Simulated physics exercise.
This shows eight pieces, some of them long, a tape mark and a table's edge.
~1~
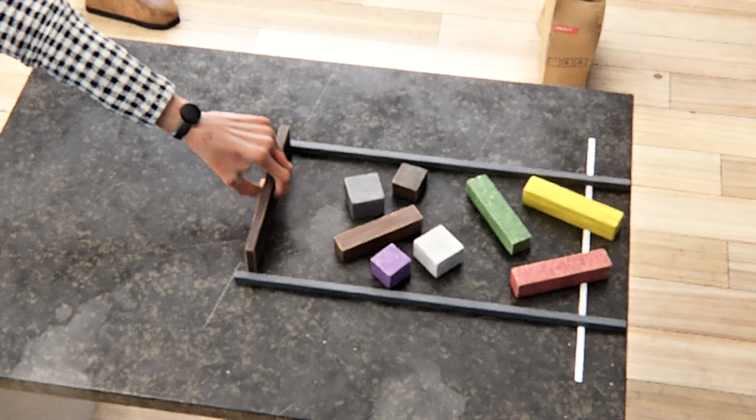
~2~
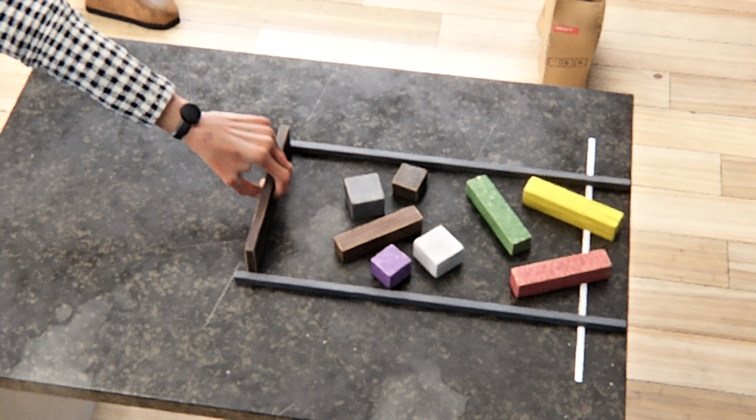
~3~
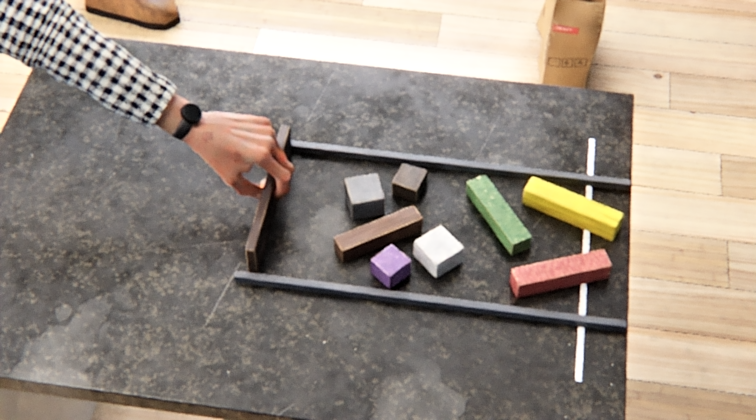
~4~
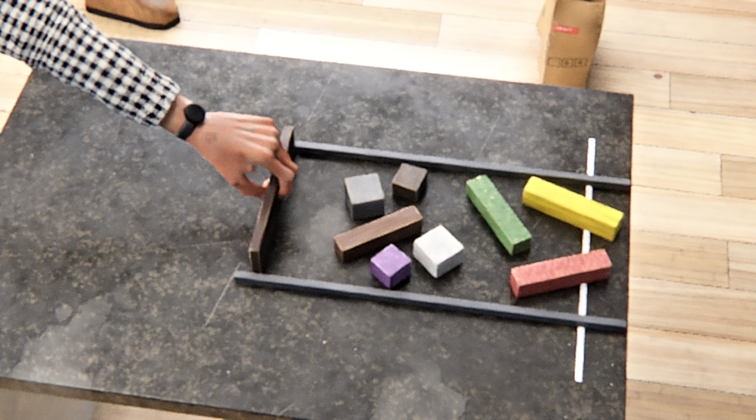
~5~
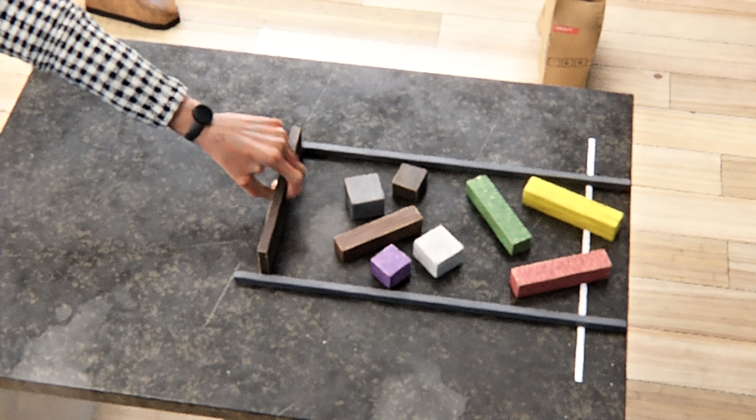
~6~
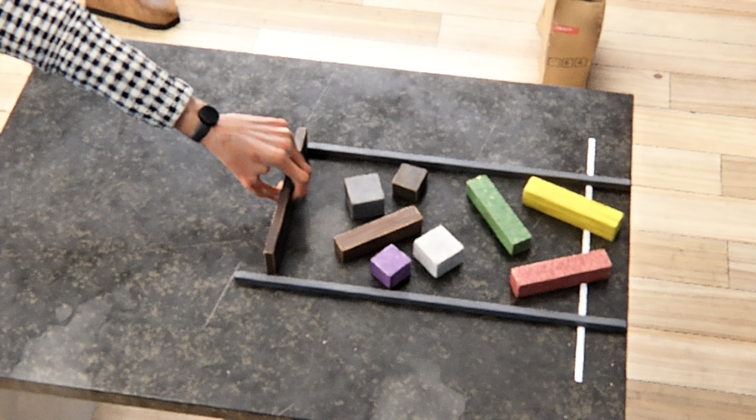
We see a hand holding a dark board upright between two rails on a table, with eight coloured blocks and bars lying to its right. The hand stays still at first, then slides the board slightly right; the blocks stay still.
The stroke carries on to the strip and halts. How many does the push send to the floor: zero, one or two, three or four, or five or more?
In the end the number that fall off is three or four.
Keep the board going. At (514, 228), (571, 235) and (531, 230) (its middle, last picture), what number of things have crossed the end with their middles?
It would be 0, 3 and 0.
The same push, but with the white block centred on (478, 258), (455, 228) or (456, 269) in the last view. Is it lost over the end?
In that order, it comes down; goes over; goes over.
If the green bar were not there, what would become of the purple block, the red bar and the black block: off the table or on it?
The purple block does not fall, the red bar is lost, the black block stays on.
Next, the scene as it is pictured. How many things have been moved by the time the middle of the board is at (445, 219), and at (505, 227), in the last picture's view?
6 and 8.
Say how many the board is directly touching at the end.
4 of them.
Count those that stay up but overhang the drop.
Overhanging: 2.
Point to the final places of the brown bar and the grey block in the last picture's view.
Near (622, 258) and (605, 228).
Early on, none off yet; yellow stick at rest near (572, 208); red bar at rest near (561, 273); green bar at rest near (498, 214).
Finally, the number that fall off is three or four; lost, green bar, red bar and yellow stick.
